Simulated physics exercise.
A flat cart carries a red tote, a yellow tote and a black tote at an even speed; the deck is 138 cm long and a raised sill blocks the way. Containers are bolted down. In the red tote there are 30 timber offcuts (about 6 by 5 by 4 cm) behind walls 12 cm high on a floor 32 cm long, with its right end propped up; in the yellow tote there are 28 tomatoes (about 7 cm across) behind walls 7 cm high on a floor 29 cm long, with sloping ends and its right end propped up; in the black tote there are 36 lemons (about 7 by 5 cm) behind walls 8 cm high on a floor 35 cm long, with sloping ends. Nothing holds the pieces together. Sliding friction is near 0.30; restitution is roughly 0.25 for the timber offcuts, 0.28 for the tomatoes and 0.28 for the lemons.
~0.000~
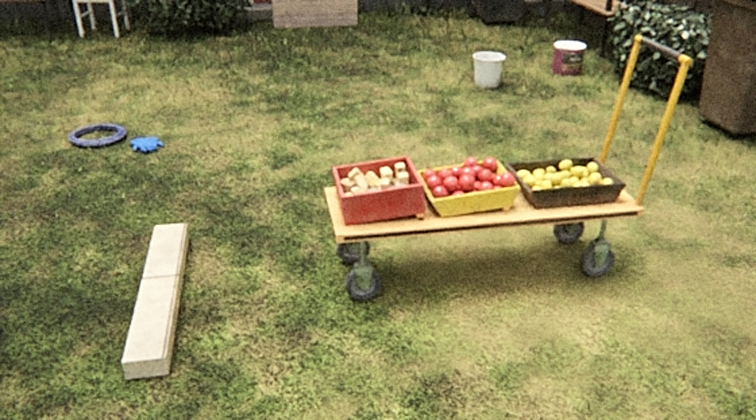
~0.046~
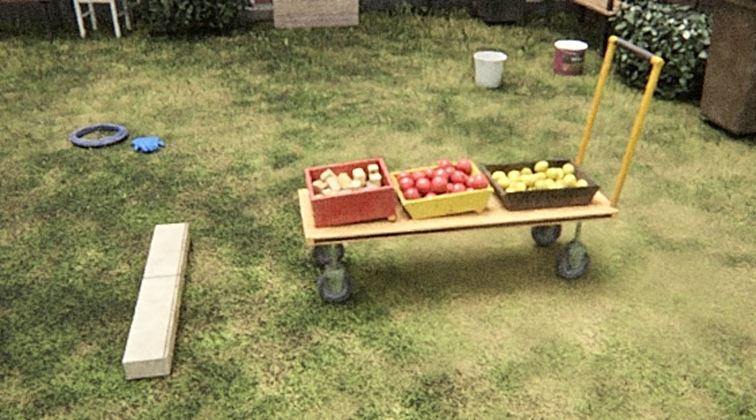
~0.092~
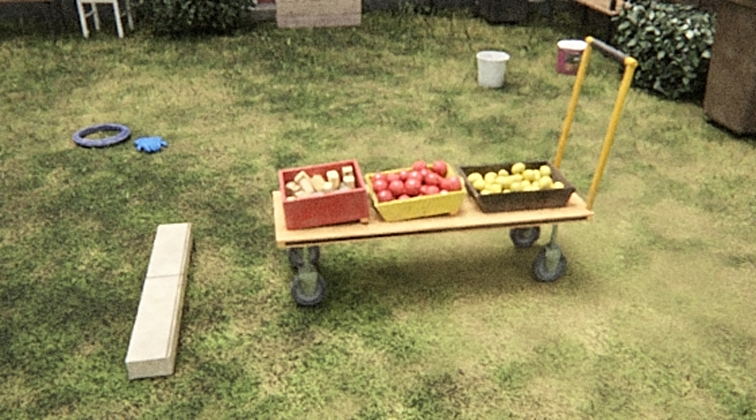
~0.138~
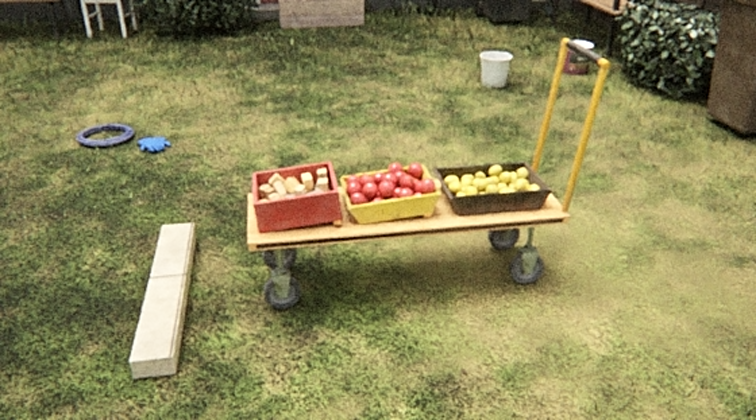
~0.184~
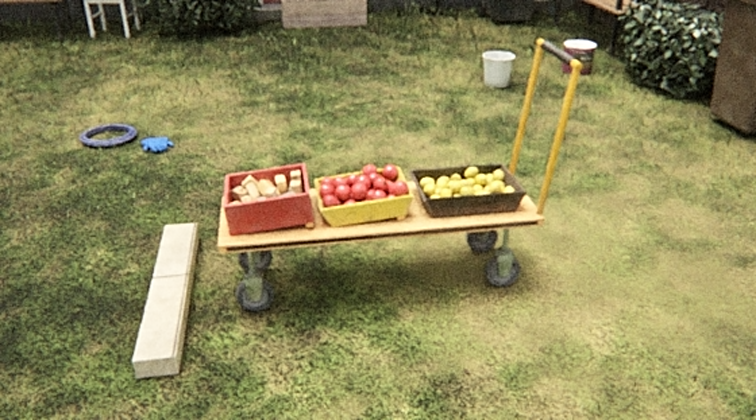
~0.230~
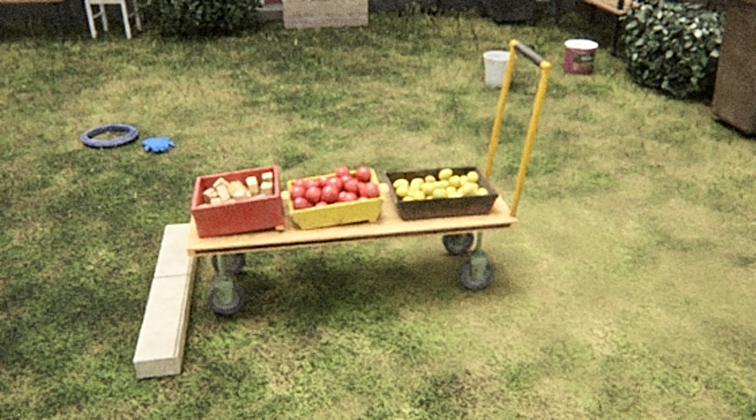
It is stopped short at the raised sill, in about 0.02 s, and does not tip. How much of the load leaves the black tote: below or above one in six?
Over a sixth of the lemons leave the black tote.
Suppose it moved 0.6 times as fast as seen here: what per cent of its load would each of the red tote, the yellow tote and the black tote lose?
Then red tote 0, yellow tote 10, black tote 10 per cent.
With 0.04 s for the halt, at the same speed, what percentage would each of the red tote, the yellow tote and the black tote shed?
Then red tote 0, yellow tote 30, black tote 20 per cent.
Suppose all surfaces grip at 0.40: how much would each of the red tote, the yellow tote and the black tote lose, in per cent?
Then red tote 10, yellow tote 30, black tote 20 per cent.
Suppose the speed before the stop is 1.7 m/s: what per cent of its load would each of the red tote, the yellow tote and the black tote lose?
In that case red tote 0, yellow tote 10, black tote 10 per cent.
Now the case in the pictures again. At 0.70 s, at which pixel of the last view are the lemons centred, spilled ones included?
At about (386, 196).
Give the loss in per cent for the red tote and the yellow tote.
Lost: Red tote 5, yellow tote 30 per cent.
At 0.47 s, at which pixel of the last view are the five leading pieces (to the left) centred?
Near (162, 199).
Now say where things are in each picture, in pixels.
In the first picture (places track the rim corner closest to us here; the camera pans a little), black tote (532, 190); yellow tote (434, 200); 73 cm to go; all still inside.
In the second picture, black tote (505, 192); yellow tote (406, 202); 60 cm to go.
In the third picture, black tote (479, 195); yellow tote (378, 205); 47 cm to go.
In the fourth picture, black tote (453, 197); yellow tote (351, 207); 34 cm to go.
In the fifth picture, black tote (426, 199); yellow tote (323, 209); 21 cm to go.
In the sixth picture, black tote (397, 202); yellow tote (293, 212); 9 cm to go; all still inside.
After 0.25 s, contact.
After 0.35 s, the red tote is down by 1 of 30, the yellow tote is down by 2 of 28 and the black tote is down by 1 of 36.
After 0.47 s, the red tote is down by 2 of 30, the yellow tote is down by 6 of 28 and the black tote is down by 8 of 36.
After 0.70 s, the red tote is down by 2 of 30, the yellow tote is down by 8 of 28 and the black tote is down by 10 of 36.
When it is over (at 1.20 s), the red tote is down by 2 of 30, the yellow tote is down by 8 of 28 and the black tote is down by 10 of 36. Asked share, 10 of 36, 28 per cent.
